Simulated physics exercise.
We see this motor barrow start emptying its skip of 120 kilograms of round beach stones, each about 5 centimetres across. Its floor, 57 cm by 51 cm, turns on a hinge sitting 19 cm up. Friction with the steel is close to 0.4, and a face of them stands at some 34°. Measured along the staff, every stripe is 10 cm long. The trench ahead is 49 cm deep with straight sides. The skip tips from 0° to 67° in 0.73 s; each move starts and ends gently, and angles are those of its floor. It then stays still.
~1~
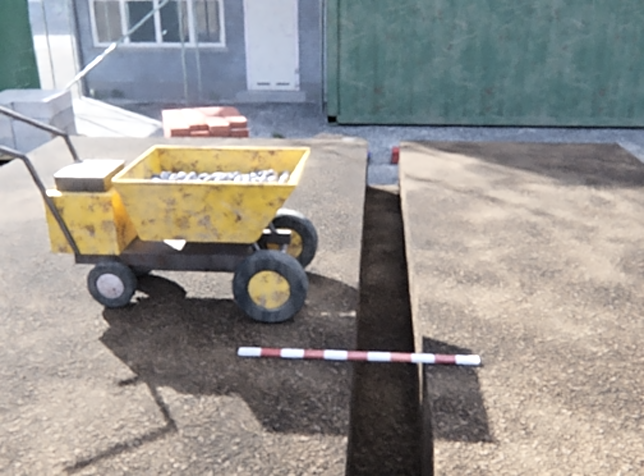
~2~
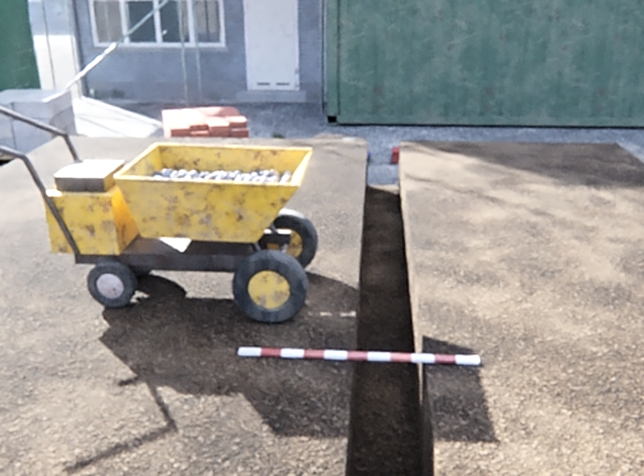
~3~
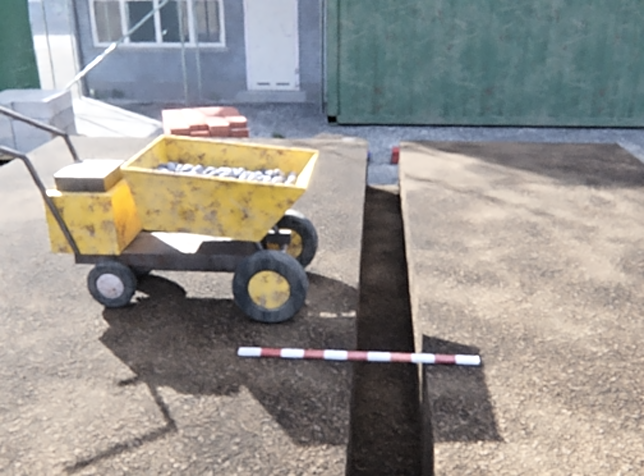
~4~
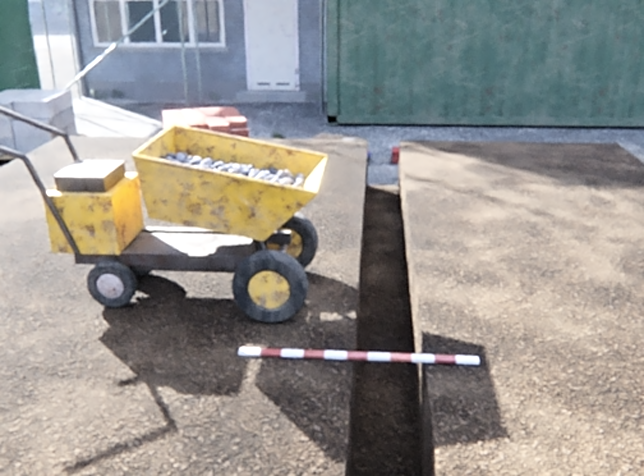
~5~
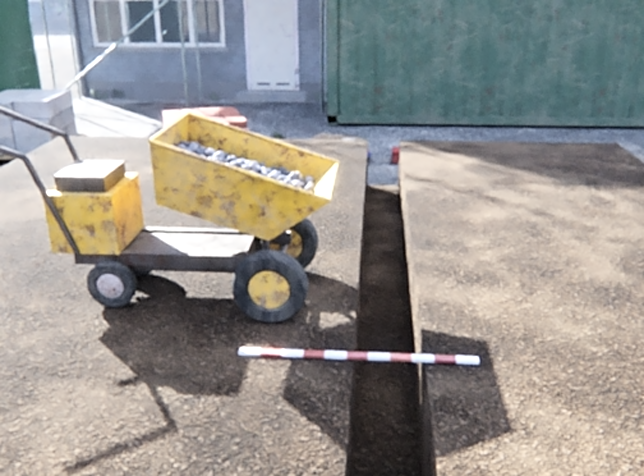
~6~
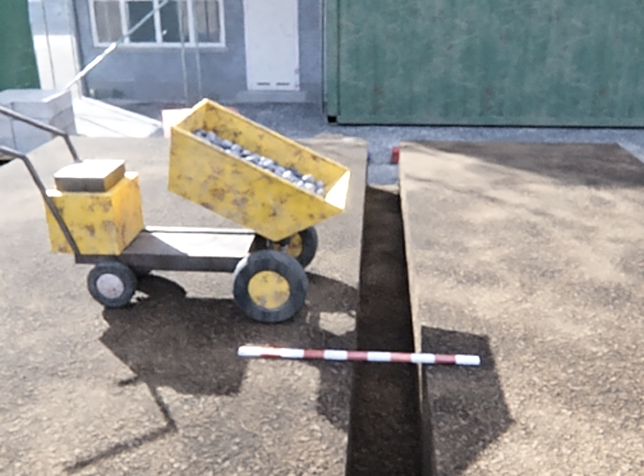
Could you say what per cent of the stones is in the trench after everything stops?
I would put it at 45 per cent.
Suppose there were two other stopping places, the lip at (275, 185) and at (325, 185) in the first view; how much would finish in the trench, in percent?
I'd expect some 60 per cent, then some 25.
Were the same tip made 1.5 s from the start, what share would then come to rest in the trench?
Near 60 per cent.
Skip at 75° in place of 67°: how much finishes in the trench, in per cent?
In that case near 35 per cent.
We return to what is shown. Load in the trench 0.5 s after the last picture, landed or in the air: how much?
Approx. 10 % of the load.
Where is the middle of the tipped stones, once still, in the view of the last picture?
Around (435, 296).
Then, 0.2 s after the last picture the floor is at 57°, 100 % in the skip; the foremost stones are at (362, 227).
Then, 0.5 s after the last picture the floor is at 67°, 82 % in the skip, 12 % in the trench, 6 % past the trench; the foremost stones are at (438, 278).
Then, 0.9 s after the last picture the floor is at 67°, 30 % in the skip, 17 % in the trench, 53 % past the trench; the foremost stones are at (573, 301).
Then, 2.8 s after the last picture the floor is at 67°, 0 % in the skip, 45 % in the trench, 55 % past the trench; the foremost stones are past the picture's edge.
